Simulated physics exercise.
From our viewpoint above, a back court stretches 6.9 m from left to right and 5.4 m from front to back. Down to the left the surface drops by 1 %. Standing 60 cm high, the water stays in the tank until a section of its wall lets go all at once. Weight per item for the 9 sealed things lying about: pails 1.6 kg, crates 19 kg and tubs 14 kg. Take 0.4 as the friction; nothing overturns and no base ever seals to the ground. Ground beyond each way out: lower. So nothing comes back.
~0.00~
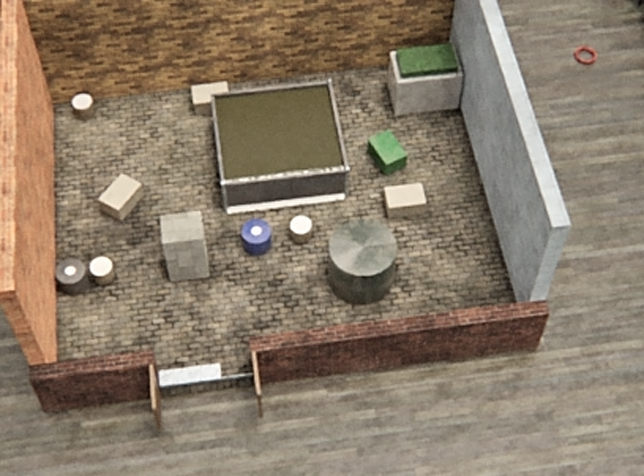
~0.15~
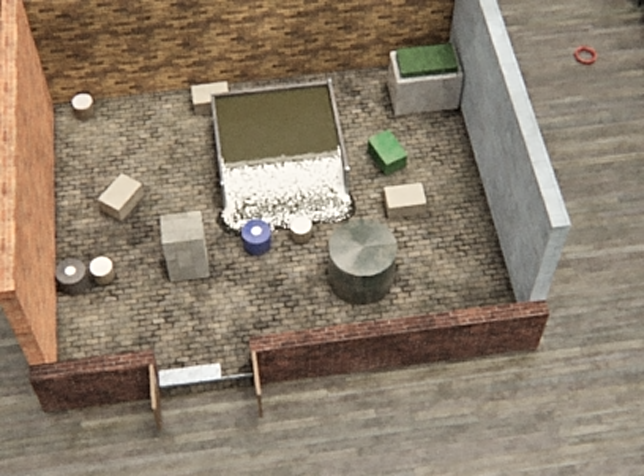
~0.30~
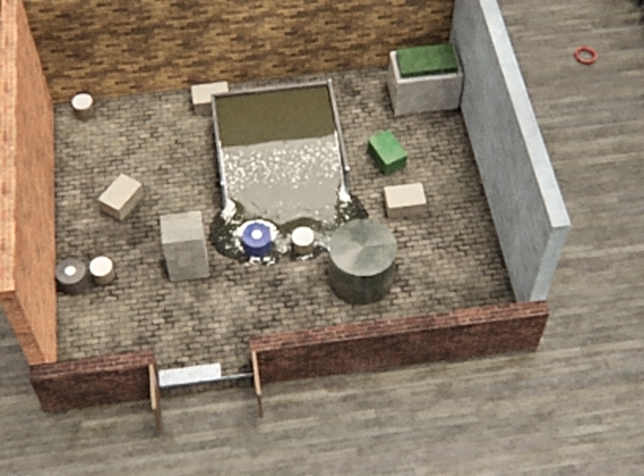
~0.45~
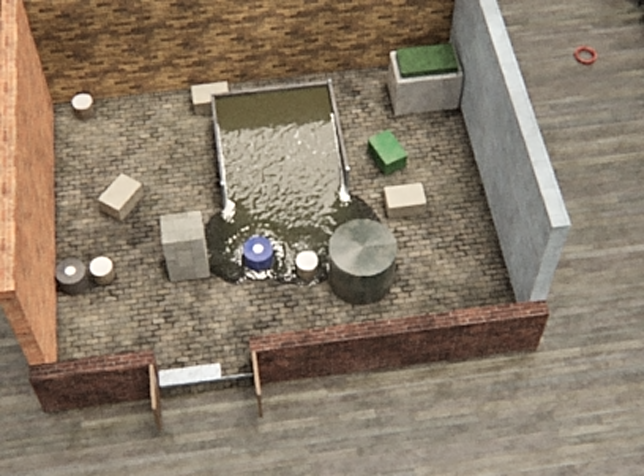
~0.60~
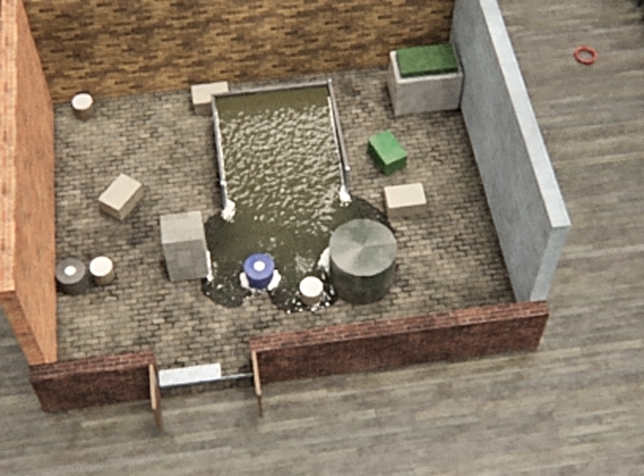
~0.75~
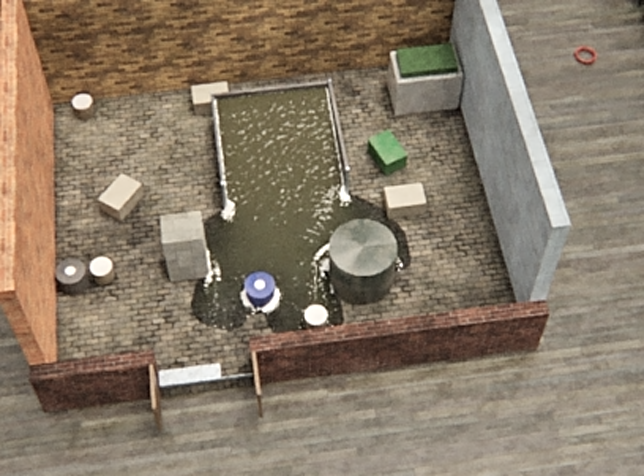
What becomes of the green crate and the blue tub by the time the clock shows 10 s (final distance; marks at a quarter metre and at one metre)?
In short: Green crate effectively unmoved, blue tub carried a long way.
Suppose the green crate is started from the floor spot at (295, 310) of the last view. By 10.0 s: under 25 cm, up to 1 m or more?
Short answer: It drifts a great distance.
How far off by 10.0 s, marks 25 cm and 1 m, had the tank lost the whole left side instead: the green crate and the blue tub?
With that failure, the green crate keeps its spot, and the blue tub keeps its spot.
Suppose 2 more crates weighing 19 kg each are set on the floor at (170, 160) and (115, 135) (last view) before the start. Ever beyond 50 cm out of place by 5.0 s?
Below the mark, below the mark.
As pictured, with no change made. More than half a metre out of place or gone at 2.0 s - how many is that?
By that time the total stands at 2.
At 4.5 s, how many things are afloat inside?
2.
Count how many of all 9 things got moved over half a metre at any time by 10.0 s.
I make that 5.
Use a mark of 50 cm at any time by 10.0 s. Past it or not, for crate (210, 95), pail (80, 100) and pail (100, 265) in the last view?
Results in listed order: Falls short / exceeds / exceeds.
After 2.0 s the green crate is near (388, 147), 0.0 m from its start, aground; the blue tub is near (181, 363), 2.5 m from its start, afloat; 0 of 9 are out; 2 afloat.
After 4.5 s the green crate is near (388, 147), 0.0 m from its start, aground; the blue tub has gone out; 1 of 9 are out; 2 afloat.
After 7.0 s the green crate is near (388, 147), 0.0 m from its start, aground; the blue tub has gone out; 1 of 9 are out; 2 afloat.
After 10.0 s the green crate is near (380, 149), 0.1 m from its start, aground; the blue tub has gone out; 1 of 9 are out; 3 afloat.
